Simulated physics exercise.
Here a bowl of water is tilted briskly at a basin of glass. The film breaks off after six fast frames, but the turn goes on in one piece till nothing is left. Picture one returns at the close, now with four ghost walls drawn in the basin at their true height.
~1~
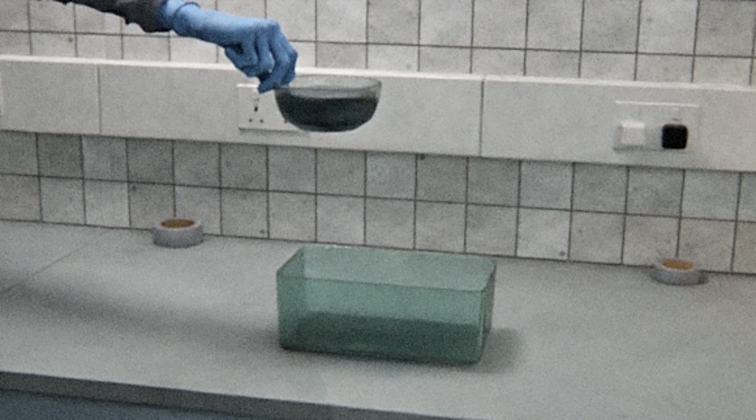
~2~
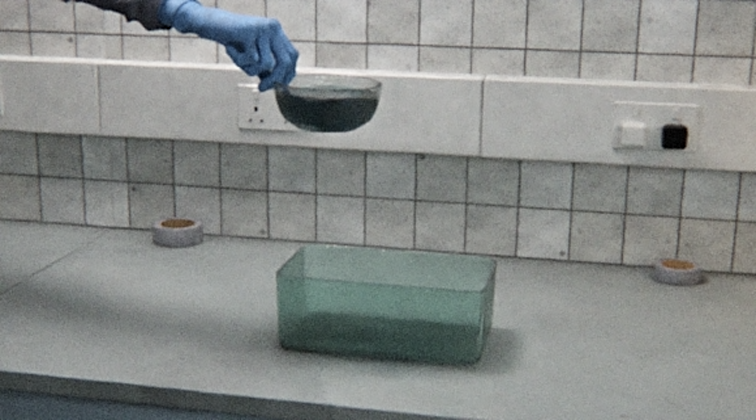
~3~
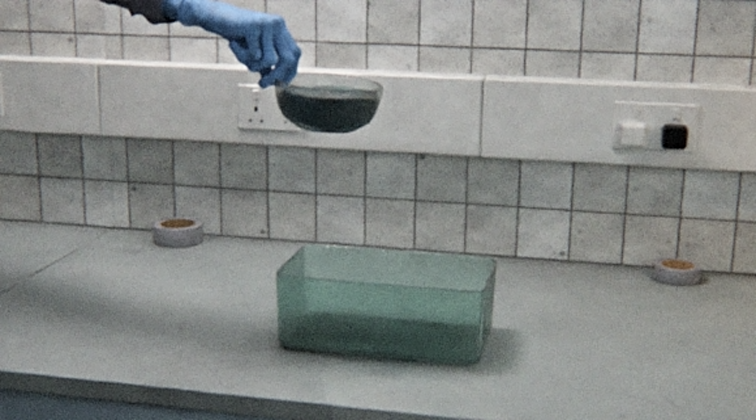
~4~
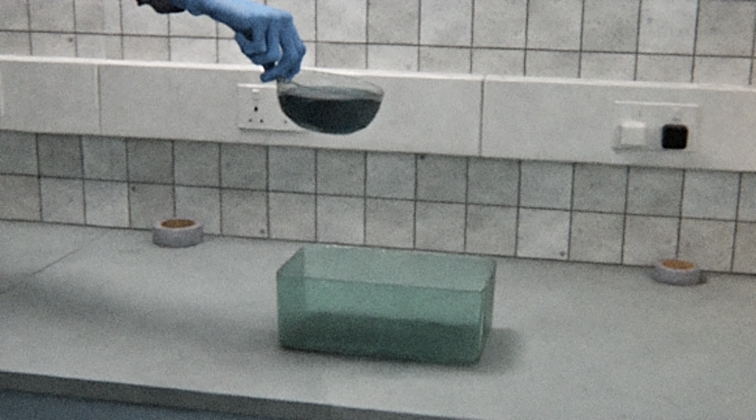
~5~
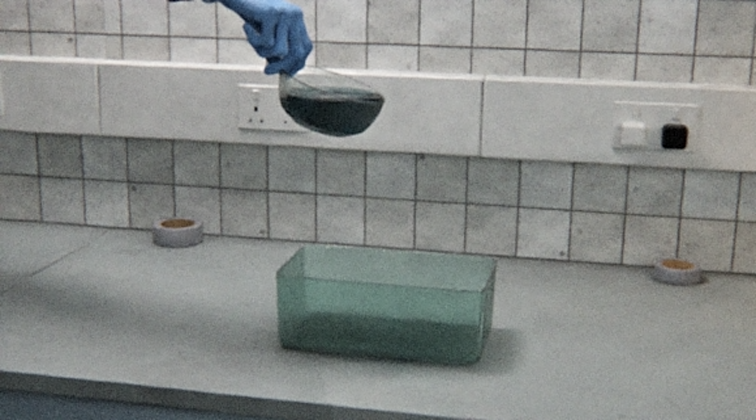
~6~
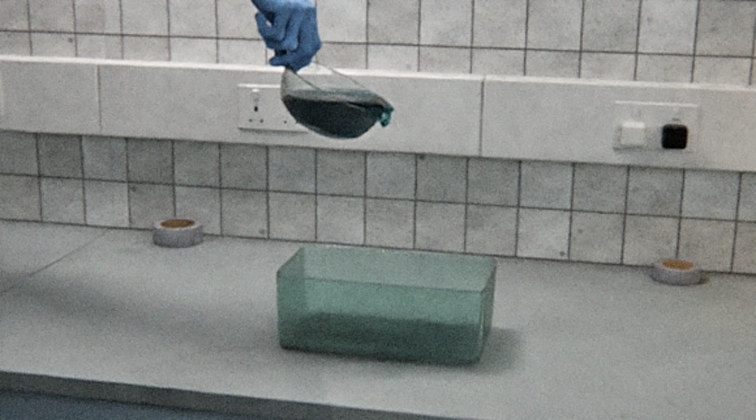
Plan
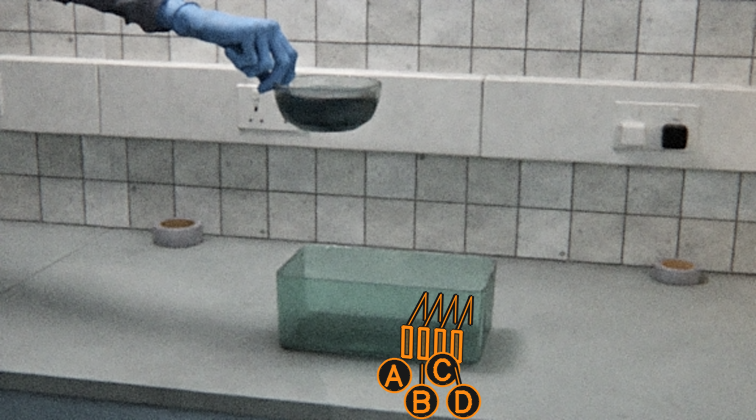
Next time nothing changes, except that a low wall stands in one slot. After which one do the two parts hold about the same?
B.
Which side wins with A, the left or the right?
The right one.
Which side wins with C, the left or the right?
The left side.
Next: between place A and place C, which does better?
That is place A.
In orange, A at (405, 362); B at (422, 364); C at (438, 365); D at (455, 367).
Choosing A, about 29 % ends left of the wall and 69 % right of it.
Choosing B, about 49 % ends left of the wall and 49 % right of it.
Choosing C, about 78 % ends left of the wall and 19 % right of it; 3 % is lost outside.
Choosing D, about 92 % ends left of the wall and 5 % right of it; 3 % is lost outside.
